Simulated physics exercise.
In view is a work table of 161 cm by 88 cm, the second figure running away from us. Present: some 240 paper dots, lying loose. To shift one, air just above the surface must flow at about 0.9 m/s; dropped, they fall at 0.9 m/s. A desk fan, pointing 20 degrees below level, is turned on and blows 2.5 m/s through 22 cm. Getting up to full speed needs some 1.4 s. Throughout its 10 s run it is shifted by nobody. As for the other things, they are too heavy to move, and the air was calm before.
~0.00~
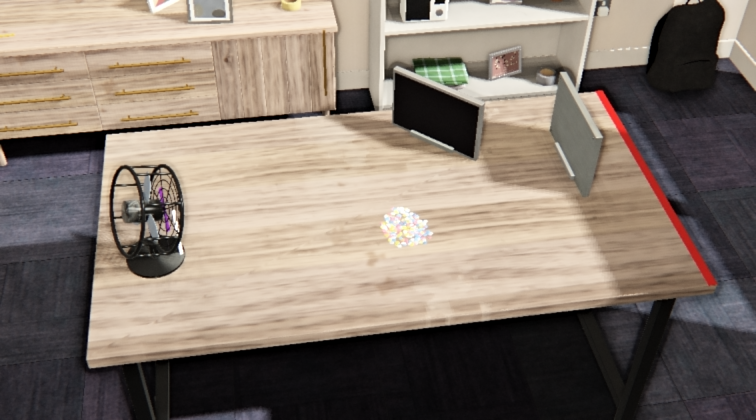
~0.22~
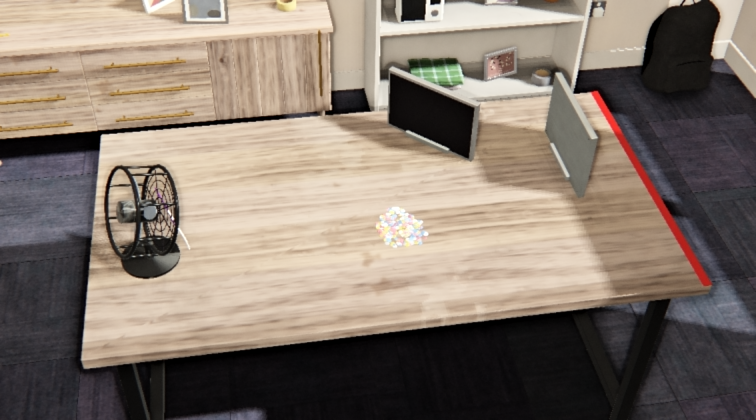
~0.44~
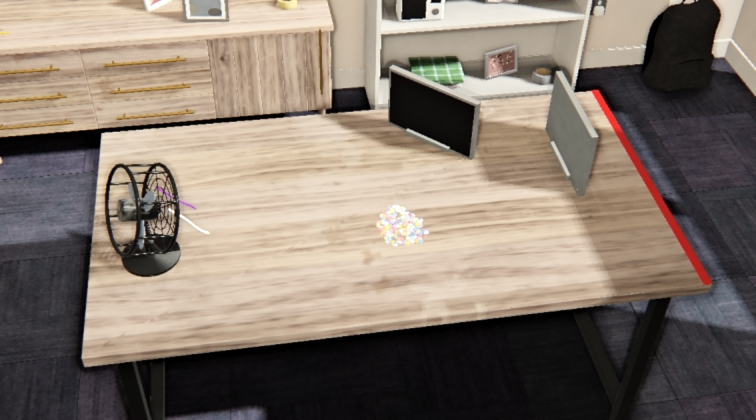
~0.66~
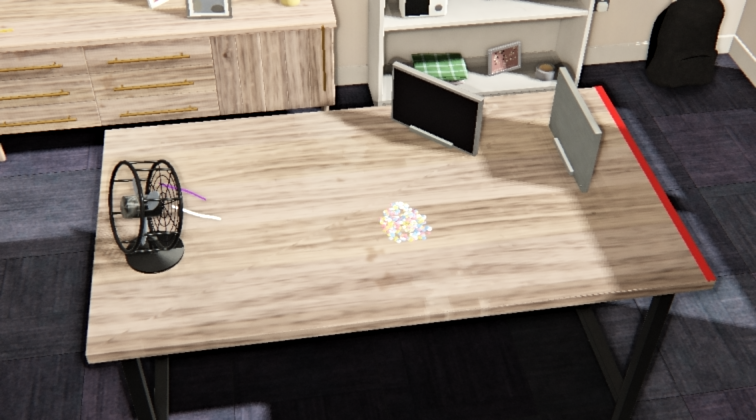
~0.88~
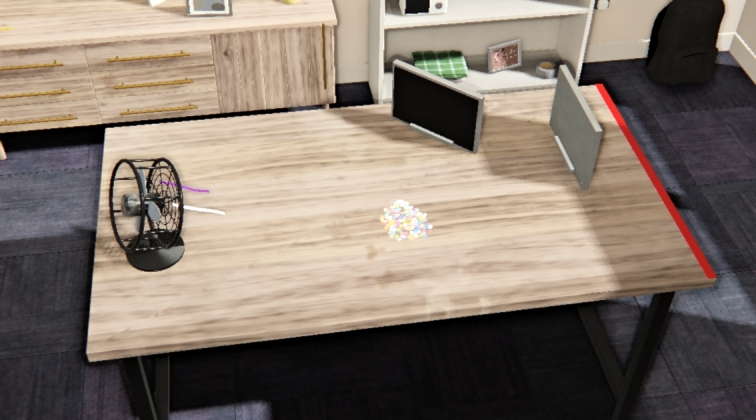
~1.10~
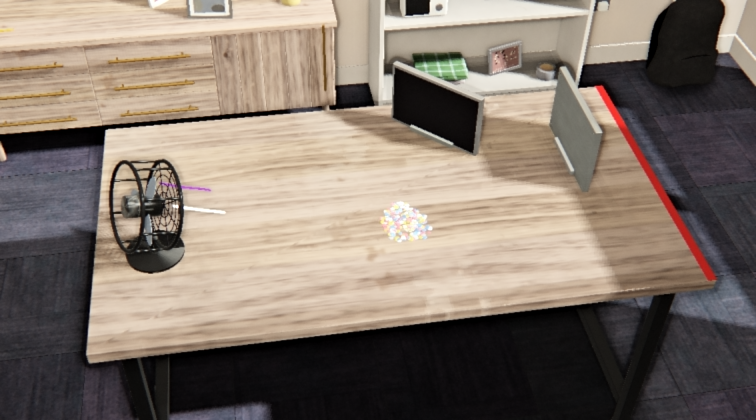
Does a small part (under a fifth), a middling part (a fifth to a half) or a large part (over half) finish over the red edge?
A large part.
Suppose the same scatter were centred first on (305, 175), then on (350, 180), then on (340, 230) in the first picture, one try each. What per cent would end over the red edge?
About 0, 10 and 100 in a hundred, in that order.
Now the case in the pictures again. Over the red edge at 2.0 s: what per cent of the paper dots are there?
Roughly 1 per cent.
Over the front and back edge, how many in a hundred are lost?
About 0 per cent front and 0 per cent back.
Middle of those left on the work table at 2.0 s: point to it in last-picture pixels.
Their middle sits roughly at (640, 225) in the last view.
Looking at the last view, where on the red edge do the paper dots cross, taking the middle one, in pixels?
About (684, 224).
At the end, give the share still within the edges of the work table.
Roughly 0 in a hundred.
After 2.0 s the count stands so, 1 % are over the red edge; the middle of those still in play is near (641, 224).
After 3.2 s the count stands so, 100 % are over the red edge.
After 5.5 s the count stands so, 100 % are over the red edge.
After 10.0 s, at the end, 100 % are over the red edge.
